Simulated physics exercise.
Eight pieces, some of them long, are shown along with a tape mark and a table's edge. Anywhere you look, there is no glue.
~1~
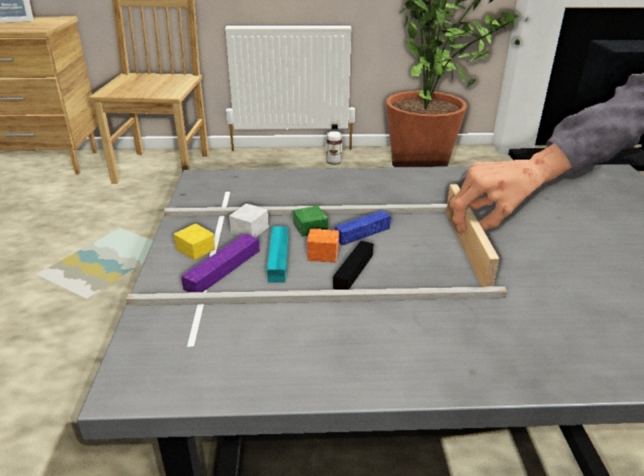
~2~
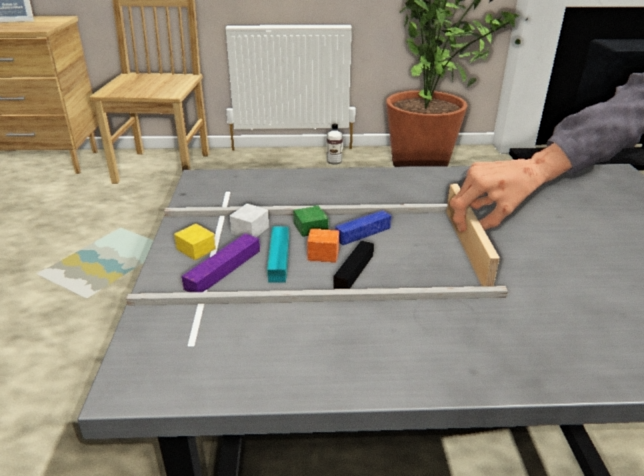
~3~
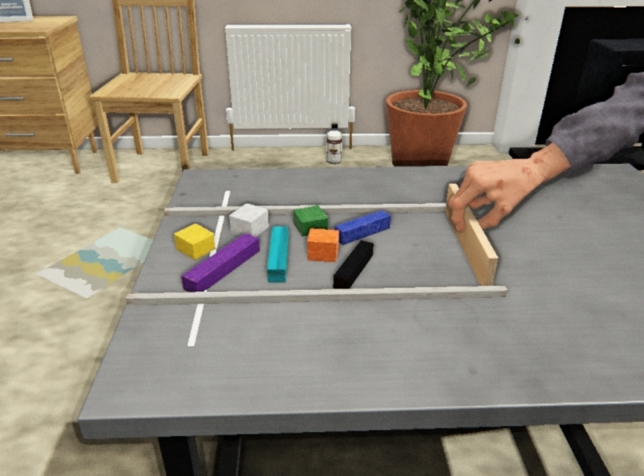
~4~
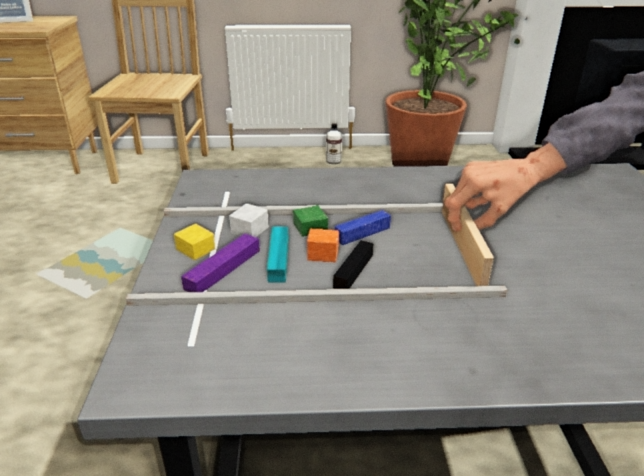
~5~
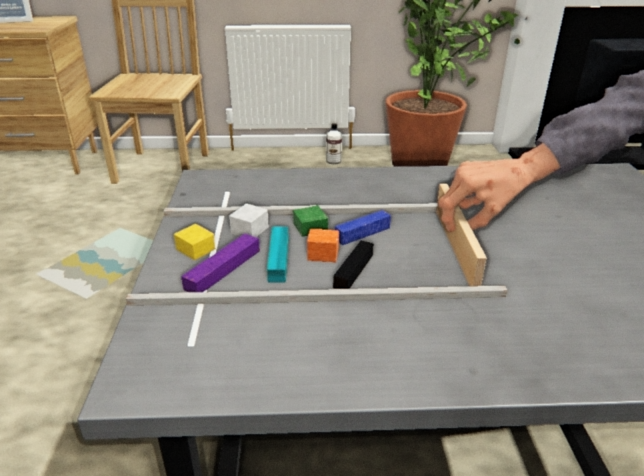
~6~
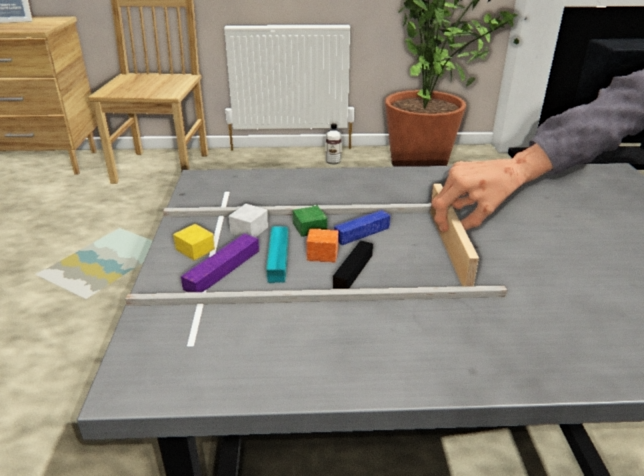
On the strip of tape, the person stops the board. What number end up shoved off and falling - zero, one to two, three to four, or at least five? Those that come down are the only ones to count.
Looks like just one or two of them go over the edge.
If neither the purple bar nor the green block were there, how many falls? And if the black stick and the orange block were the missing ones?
First try 1, second try 0.
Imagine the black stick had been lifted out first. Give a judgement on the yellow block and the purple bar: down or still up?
Outcome for the yellow block: It drops; for the purple bar: It stays.
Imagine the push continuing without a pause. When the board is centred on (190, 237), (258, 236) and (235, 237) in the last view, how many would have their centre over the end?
The counts would come out as 4, 0 and 1.
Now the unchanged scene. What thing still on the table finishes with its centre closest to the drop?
Closest at the end: The white block.
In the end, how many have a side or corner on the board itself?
The count in contact is 2.
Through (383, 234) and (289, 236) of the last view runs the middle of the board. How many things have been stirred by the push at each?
The count reaches 1 first and 8 second.
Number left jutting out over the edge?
Overhanging ones - 1.
Soon after, none off yet; yellow block at rest near (195, 242); purple bar at rest near (222, 263); white block at rest near (249, 222).
Then, none off yet; yellow block at rest near (195, 242); purple bar moved a little near (207, 265); white block moving near (245, 222).
Further on, none off yet; yellow block moved about its own width near (155, 243); purple bar moved a little near (172, 265); white block moved well along near (195, 226).
At rest, the number that fall off is one or two; fallen, purple bar and yellow block.
